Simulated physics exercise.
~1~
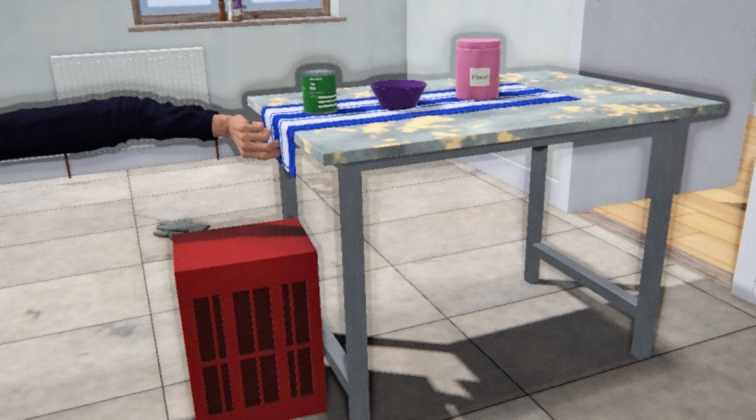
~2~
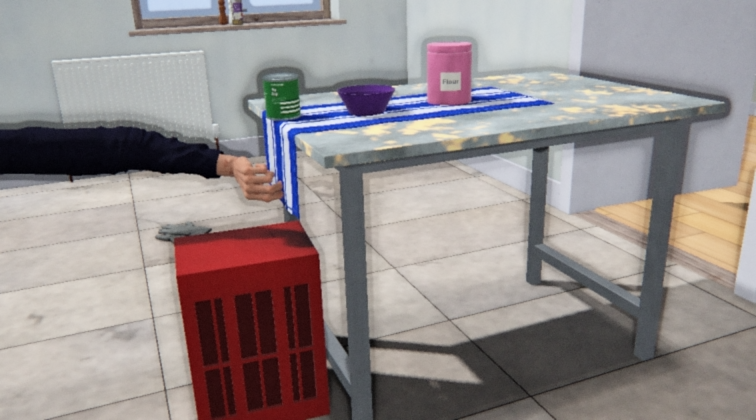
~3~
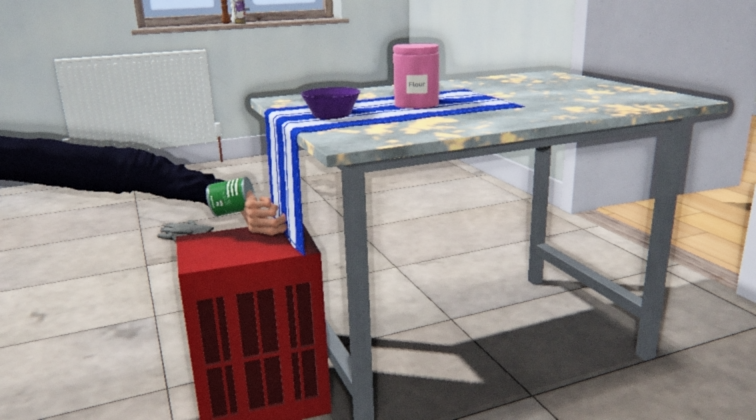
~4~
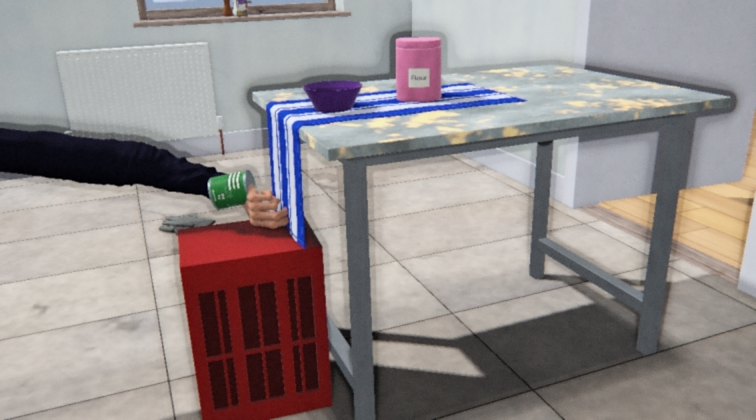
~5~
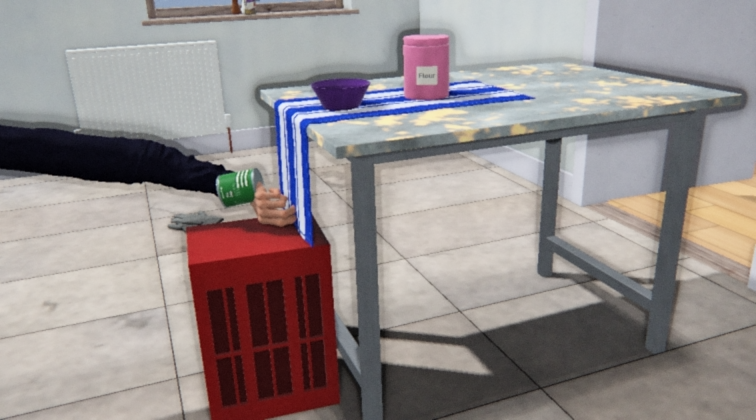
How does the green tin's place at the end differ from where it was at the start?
At the start the green tin stands on the striped cloth on the table, to the left of the purple bowl. By the end it is off the table's left end, tipped over beside the hand and above the red crate.
